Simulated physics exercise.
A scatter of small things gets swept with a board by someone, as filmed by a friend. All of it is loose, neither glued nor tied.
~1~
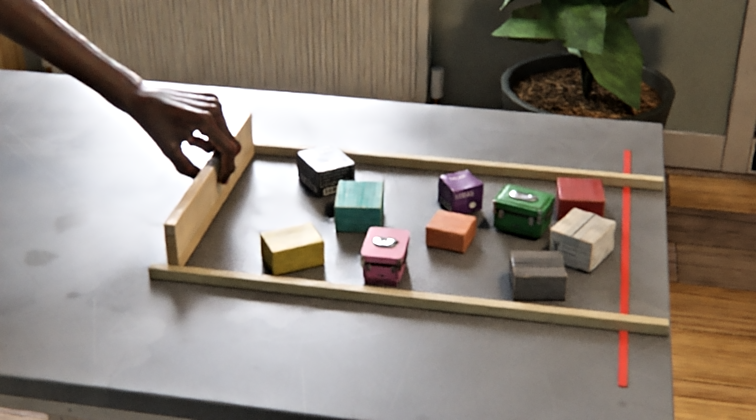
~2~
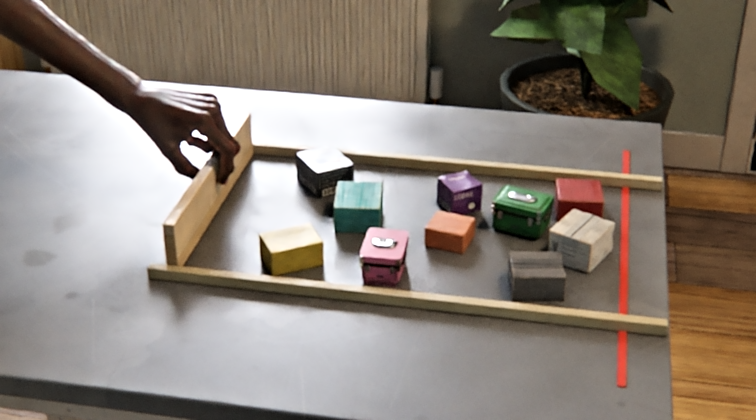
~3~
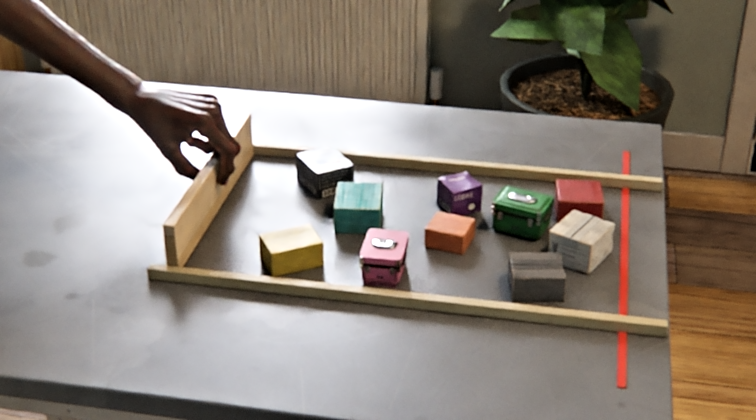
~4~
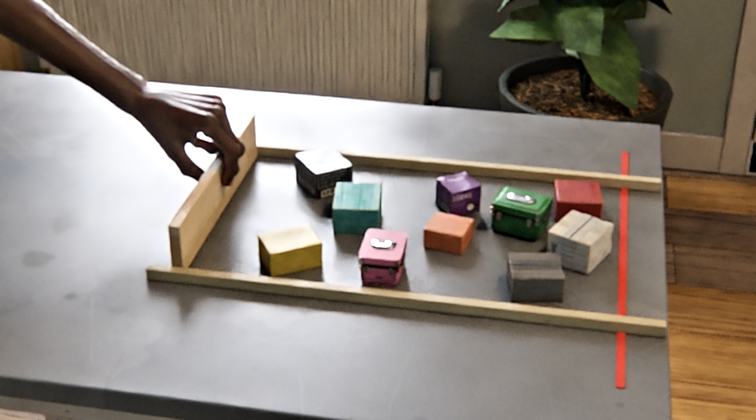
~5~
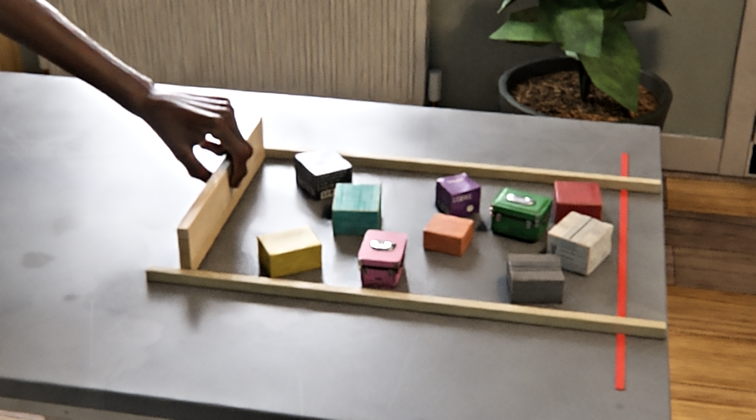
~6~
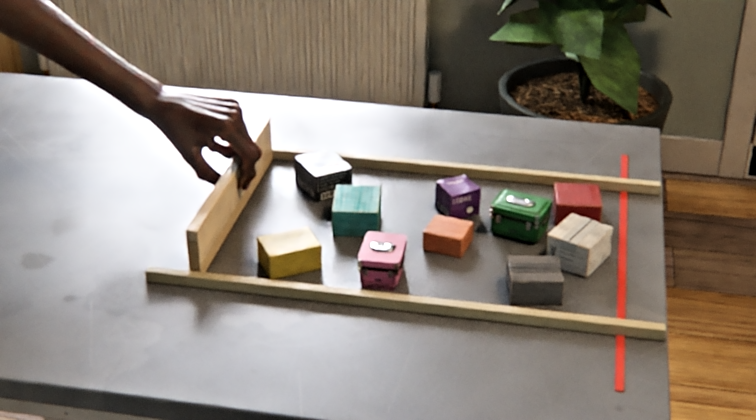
A wooden board, gripped by a hand at the left, stays almost still at first on the grey table, facing a scatter of colourful boxes and blocks between two wooden strips. The hand then slides it a short way right, toward the yellow block, while the scattered things stay practically in place.
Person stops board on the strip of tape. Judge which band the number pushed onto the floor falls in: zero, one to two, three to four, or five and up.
It falls in the five and up band.
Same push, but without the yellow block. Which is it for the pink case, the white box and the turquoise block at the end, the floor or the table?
Pink case - safe; white box - gone; turquoise block - safe.
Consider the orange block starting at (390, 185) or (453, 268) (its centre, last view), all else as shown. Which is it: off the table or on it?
In that order, it goes over; falls.
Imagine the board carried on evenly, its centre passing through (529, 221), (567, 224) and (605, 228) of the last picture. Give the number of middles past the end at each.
Place by place, 0, 3 and 7.
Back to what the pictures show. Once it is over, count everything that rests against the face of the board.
That makes 3.
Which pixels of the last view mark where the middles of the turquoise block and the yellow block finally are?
(648, 241) and (652, 303).
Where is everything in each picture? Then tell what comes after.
White box (582, 240); red block (580, 200); grey box (538, 275); board (213, 186); tape (626, 249), in the first frame.
Red block (579, 201); orange block (450, 232), in the second frame.
Grey box (536, 277); green case (522, 214), in the third frame.
White box (580, 242); purple box (458, 194), in the fourth frame.
Red block (577, 204); pink case (383, 259), in the fifth frame.
White box (579, 245); red block (577, 205); grey box (535, 280); board (233, 191); tape (623, 254), in the sixth frame.
Soon after, none off yet; white box at rest near (579, 245); red block at rest near (577, 205); grey box at rest near (535, 280).
After that, none off yet; white box at rest near (579, 245); red block at rest near (577, 205); grey box displaced about its own width near (567, 285).
And then, none off yet; white box tilting a little near (681, 260); red block displaced well along near (665, 213); grey box tilting a little near (685, 300).
In the end, the number that fall off is five or more; gone, pink case, orange block, purple box, green case, grey box, red block and white box.
